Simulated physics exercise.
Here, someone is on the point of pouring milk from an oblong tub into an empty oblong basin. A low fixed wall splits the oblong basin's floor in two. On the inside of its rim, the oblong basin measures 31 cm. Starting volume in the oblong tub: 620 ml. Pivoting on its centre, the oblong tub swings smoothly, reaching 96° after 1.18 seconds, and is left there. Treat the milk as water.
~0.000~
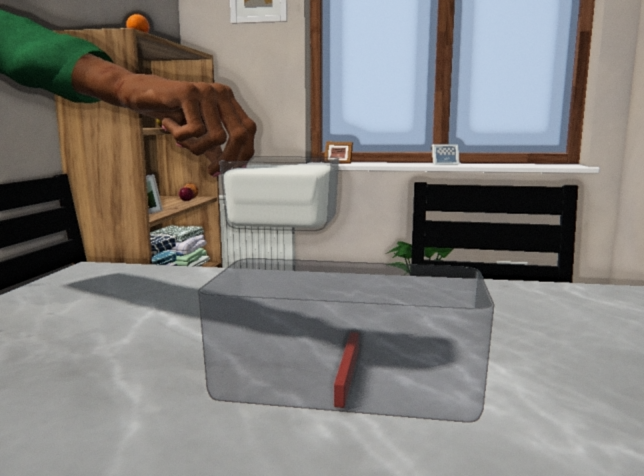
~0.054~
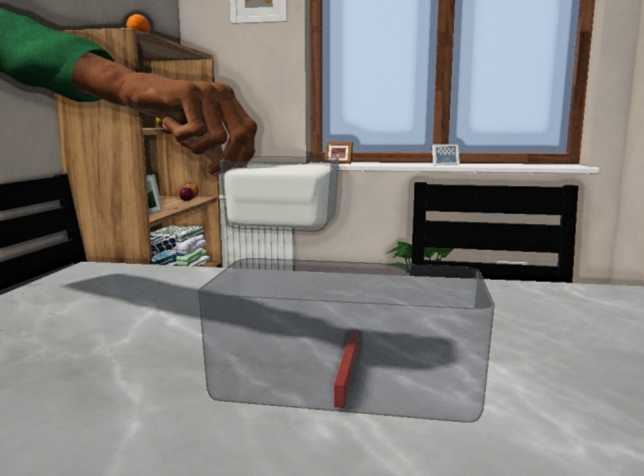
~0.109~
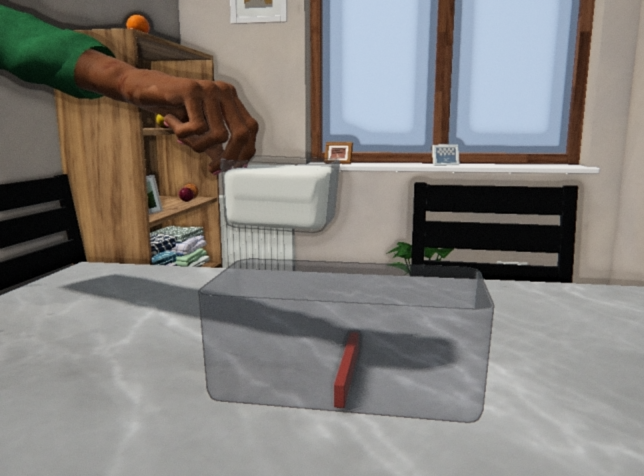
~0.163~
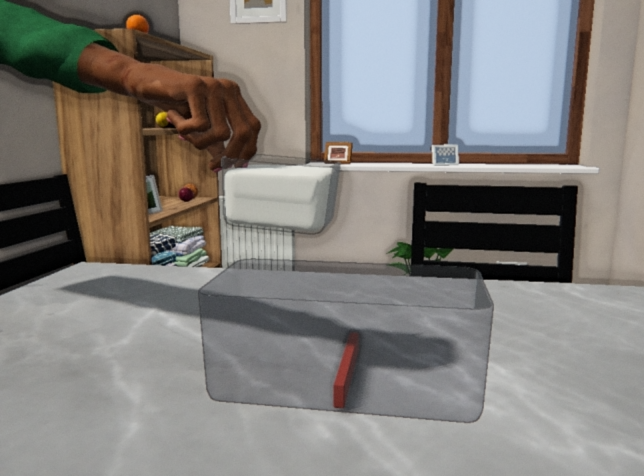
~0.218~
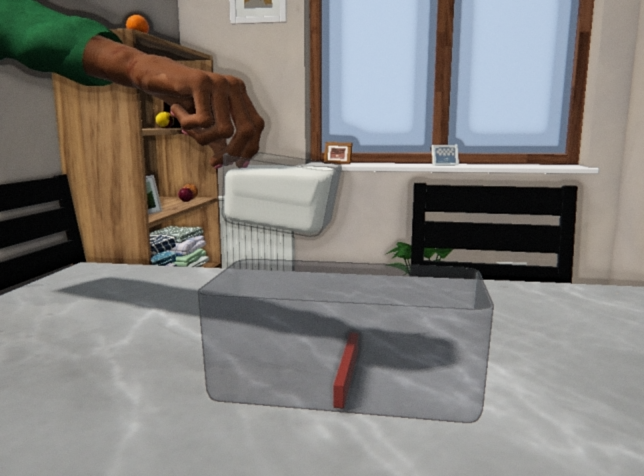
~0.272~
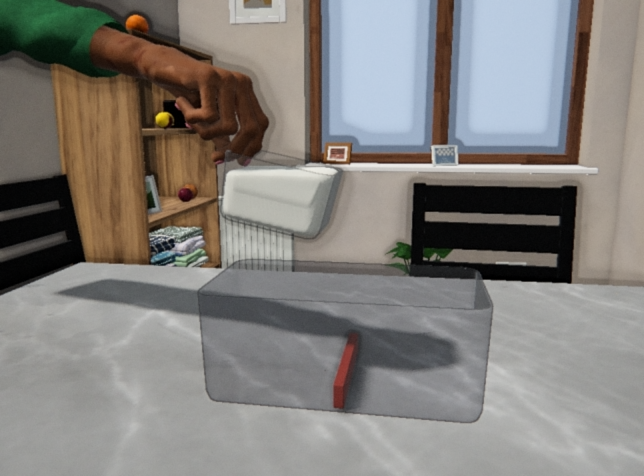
The clip opens with a hand in a green sleeve holding a small, clear tub of white milk, level above an empty, see-through basin with a red divider on a grey table. The tub barely moves at first, then leans gradually rightward as the hand shifts slightly right with it.
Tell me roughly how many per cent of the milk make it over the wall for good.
Roughly 87 per cent make it over.
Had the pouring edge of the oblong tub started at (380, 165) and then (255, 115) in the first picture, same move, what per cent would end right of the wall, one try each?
It comes to 90 per cent, and then 35 per cent.
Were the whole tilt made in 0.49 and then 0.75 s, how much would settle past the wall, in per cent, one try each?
Roughly 80 per cent the first time and 85 per cent the second.
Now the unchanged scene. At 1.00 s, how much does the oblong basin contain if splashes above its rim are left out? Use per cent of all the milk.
Near 80 per cent of the total.
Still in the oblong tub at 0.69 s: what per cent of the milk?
Close to 58 percent of the liquid remains at that time.
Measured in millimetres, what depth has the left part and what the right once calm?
Final levels - left approx 4 mm, right approx 24 mm.
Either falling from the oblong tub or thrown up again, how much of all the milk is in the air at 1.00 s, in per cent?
About 6 per cent.
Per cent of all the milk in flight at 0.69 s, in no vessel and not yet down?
Around 26 in a hundred.
By 0.69 s the tilt is 61° and 58 per cent is still to pour, 0 is left of the wall and 17 right of it.
By 1.00 s the tilt is 91° and 14 per cent is still to pour, 5 is left of the wall and 75 right of it.
By 1.33 s the tilt is 96° and 2 per cent is still to pour, 10 is left of the wall and 86 right of it.
By 1.68 s the tilt is 96° and 0 per cent is still to pour, 12 is left of the wall and 87 right of it.
At rest 12 per cent lies left of the wall, 87 right of it and 1 outside.
